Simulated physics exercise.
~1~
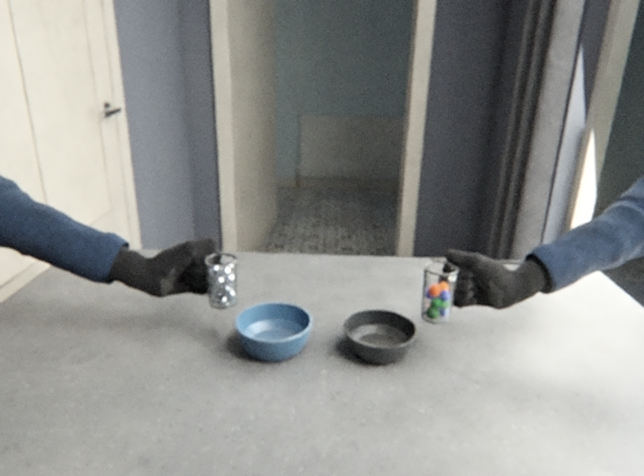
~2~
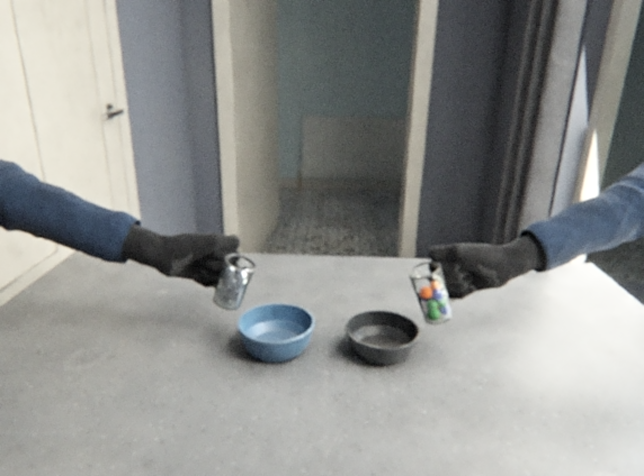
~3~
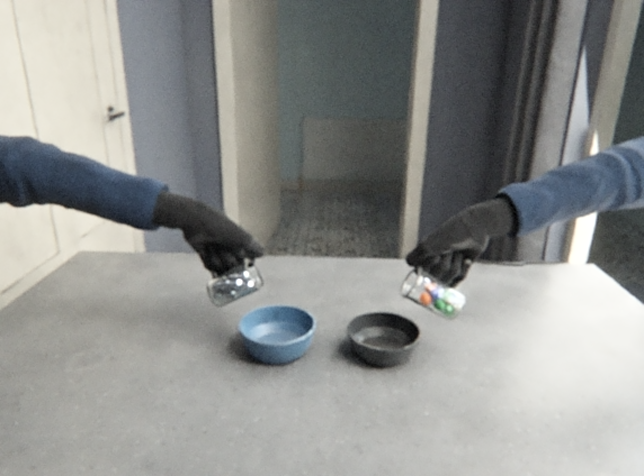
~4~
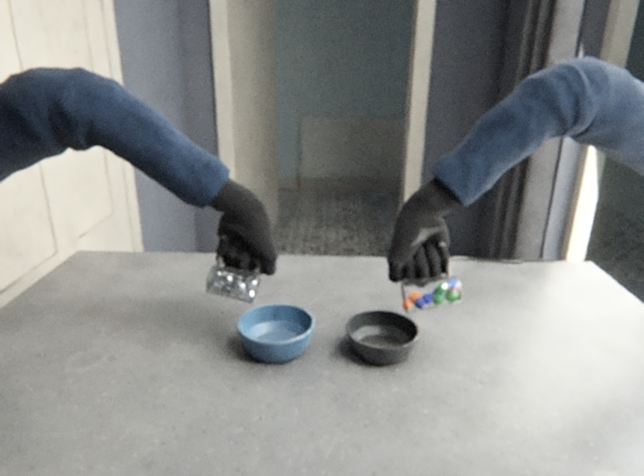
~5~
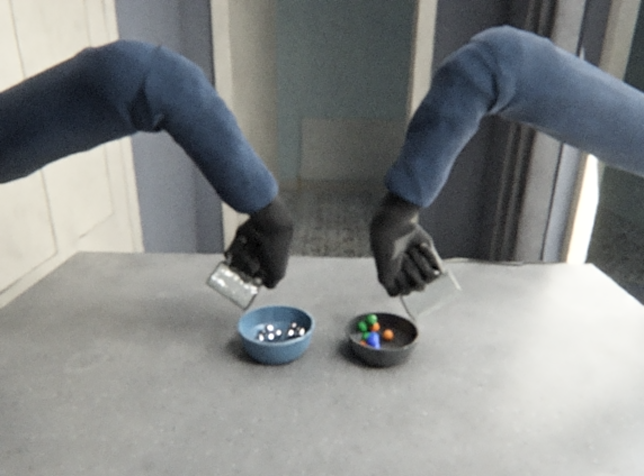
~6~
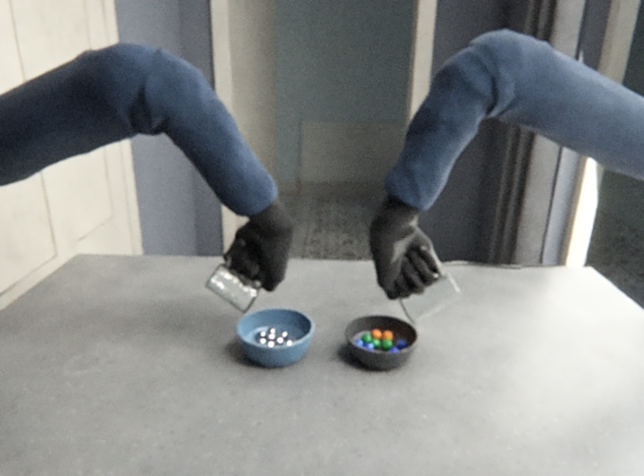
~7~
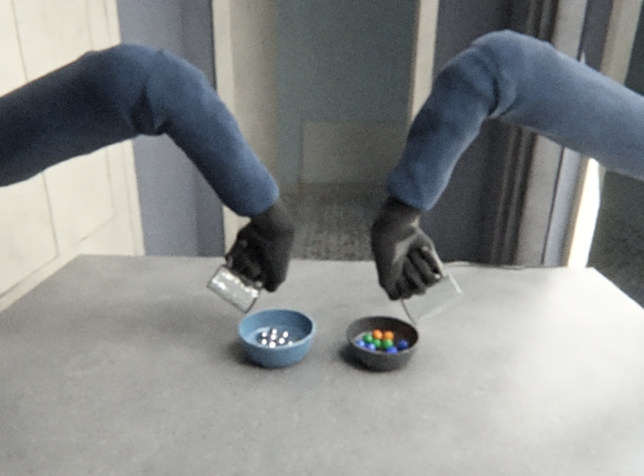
Two arms in blue sleeves and dark gloves reach in from either side over a grey tabletop, seen from the front and slightly above, with a doorway behind. Each hand holds a clear cup, the left one filled with black and white pieces and the right one with multicoloured balls, near a blue bowl on the left and a dark grey bowl on the right. The hands move slightly inward and tilt the cups onto their sides, the contents still inside. The arms arch higher as the cups tip further, and both loads drop into the bowls. The pieces settle there, none on the table, while the hands hold the emptied cups tipped above.
